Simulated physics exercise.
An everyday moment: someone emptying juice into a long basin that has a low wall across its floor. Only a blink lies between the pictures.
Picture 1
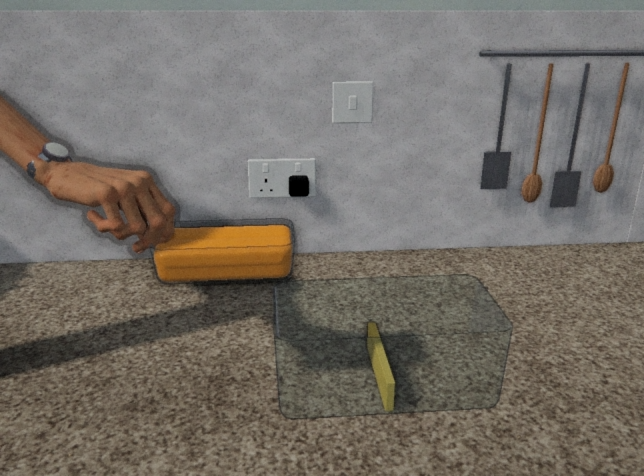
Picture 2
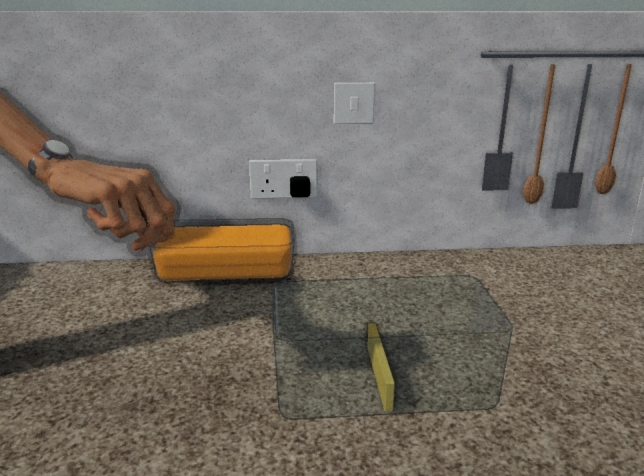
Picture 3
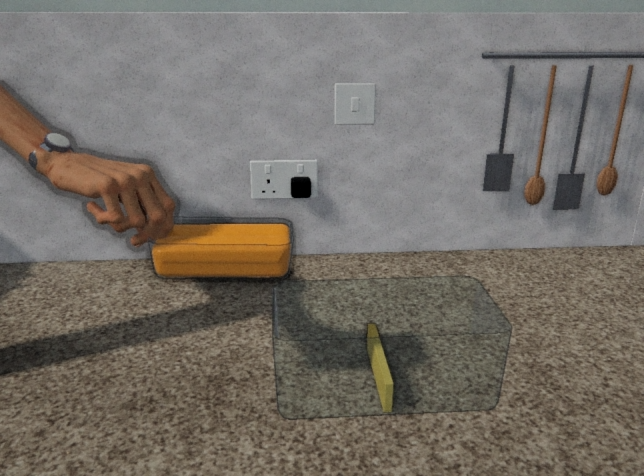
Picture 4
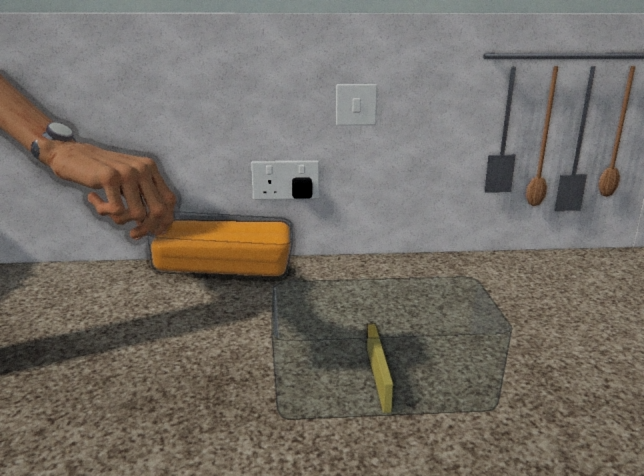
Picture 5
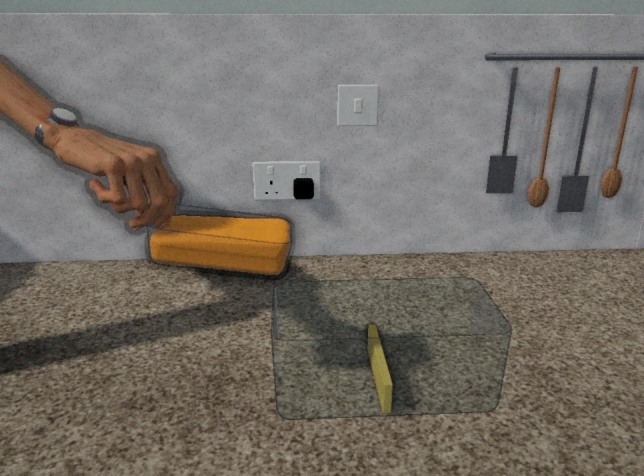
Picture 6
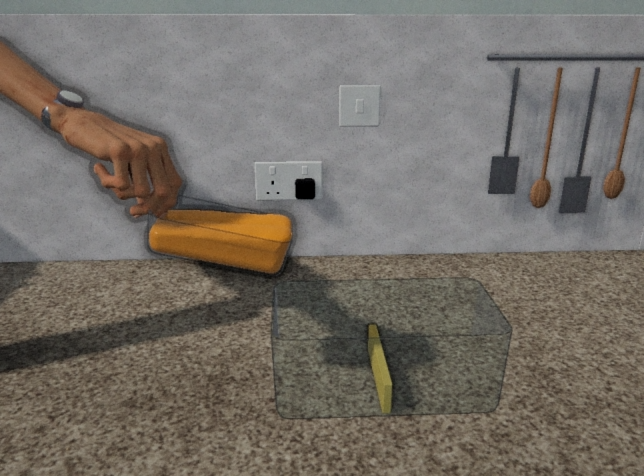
A hand wearing a watch, reaching in from the left, holds an orange, box-shaped container by its left end and slowly raises that end, so the container tilts gently down to the right. Below and to the right, a clear, greyish basin with a low yellow wall across its floor stands on a speckled brown counter, seen from the front and slightly above. Behind, sockets, a switch and hanging utensils line a grey wall, shifting very slightly as the view drifts.
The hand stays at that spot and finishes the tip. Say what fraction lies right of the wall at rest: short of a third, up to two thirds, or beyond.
It comes to from a third to two thirds.
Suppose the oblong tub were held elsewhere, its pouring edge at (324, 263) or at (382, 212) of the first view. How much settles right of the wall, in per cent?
Near 70 % and 75 %.
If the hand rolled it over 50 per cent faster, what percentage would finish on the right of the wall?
Some 60 per cent.
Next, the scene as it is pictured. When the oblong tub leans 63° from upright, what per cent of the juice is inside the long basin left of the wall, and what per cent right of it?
Some 25 per cent left and 0 right.
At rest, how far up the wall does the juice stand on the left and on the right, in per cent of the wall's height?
Left: 30 %. Right: 20 %.
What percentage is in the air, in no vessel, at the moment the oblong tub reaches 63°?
Close to 50 per cent.
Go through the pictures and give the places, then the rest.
The first picture shows tilt 0°; pouring edge (293, 233); surface from (158, 239) to (291, 236); the long basin's rim runs from (275, 310) to (494, 301); the wall's top is at (381, 351).
The second picture shows tilt 1°; pouring edge (293, 233); surface from (158, 239) to (291, 235).
The third picture shows tilt 2°; pouring edge (292, 233); surface from (157, 236) to (290, 234).
The fourth picture shows tilt 5°; pouring edge (292, 233); surface from (156, 232) to (289, 232).
The fifth picture shows tilt 9°; pouring edge (291, 233); surface from (156, 226) to (290, 229).
The sixth picture shows tilt 13°; pouring edge (291, 232); surface from (156, 218) to (289, 228); 3 per cent is over the edge.
A moment on, the oblong tub is tipped part way and 22 per cent is still to pour, 27 is left of the wall and 0 right of it.
Next, the oblong tub is tipped on its side and 4 per cent is still to pour, 45 is left of the wall and 45 right of it.
Then the oblong tub is tipped on its side and 0 per cent is still to pour, 51 is left of the wall and 44 right of it.
Later the oblong tub is tipped on its side and 0 per cent is still to pour, 52 is left of the wall and 45 right of it.
In the end 52 per cent lies left of the wall, 45 right of it and 3 outside.
